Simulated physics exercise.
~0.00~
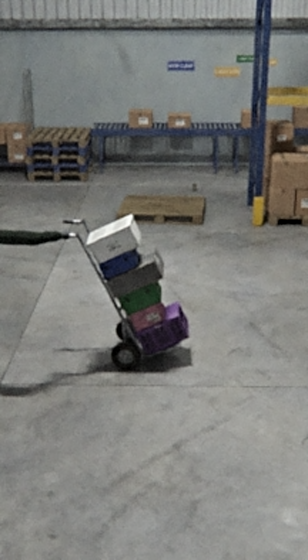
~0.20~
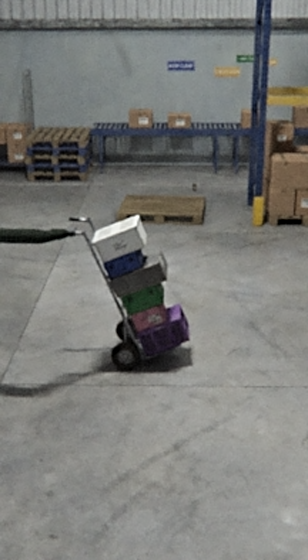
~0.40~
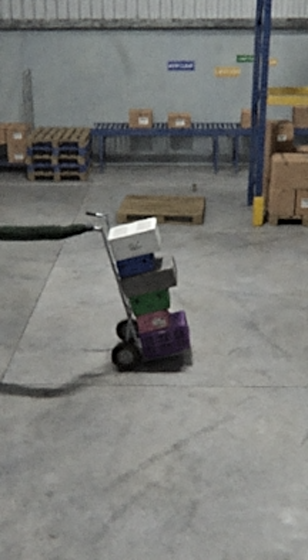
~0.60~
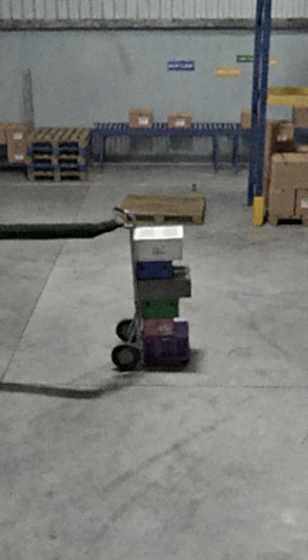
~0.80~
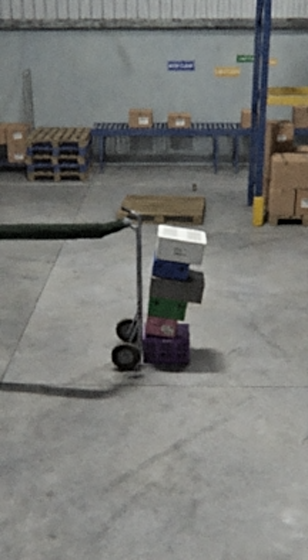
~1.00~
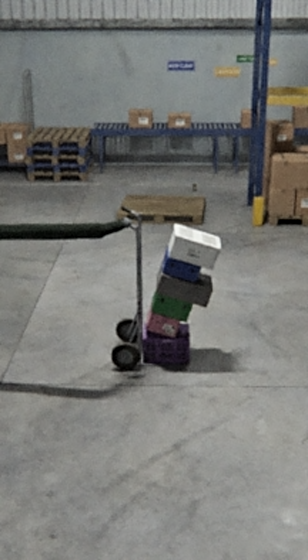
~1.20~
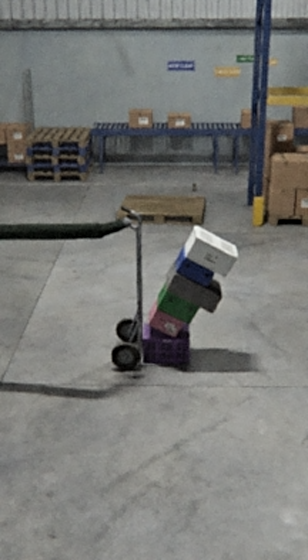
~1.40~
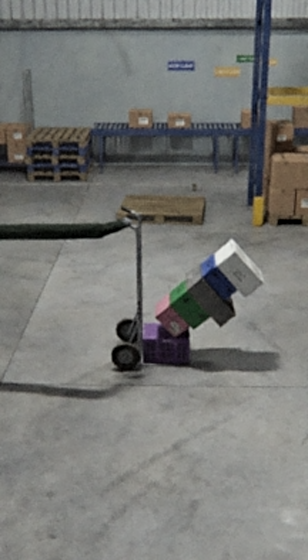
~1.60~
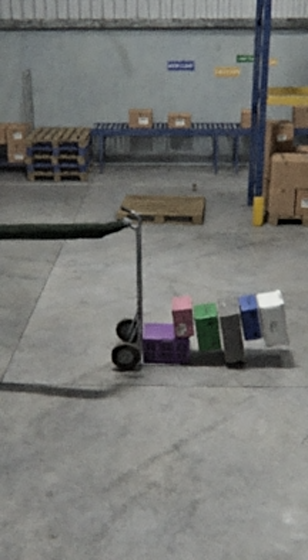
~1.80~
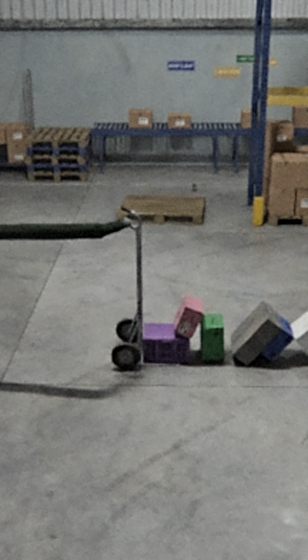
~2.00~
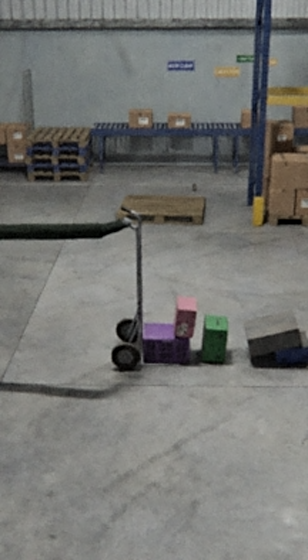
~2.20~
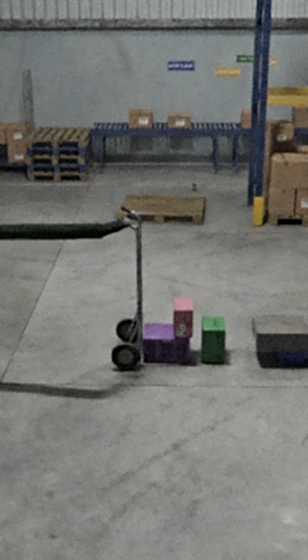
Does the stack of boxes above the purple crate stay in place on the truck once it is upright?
No, the stack topples to the right, dropping the white, blue, grey and green boxes off the truck. Only the pink parcel stays on top of the purple crate, and it ends on its side.
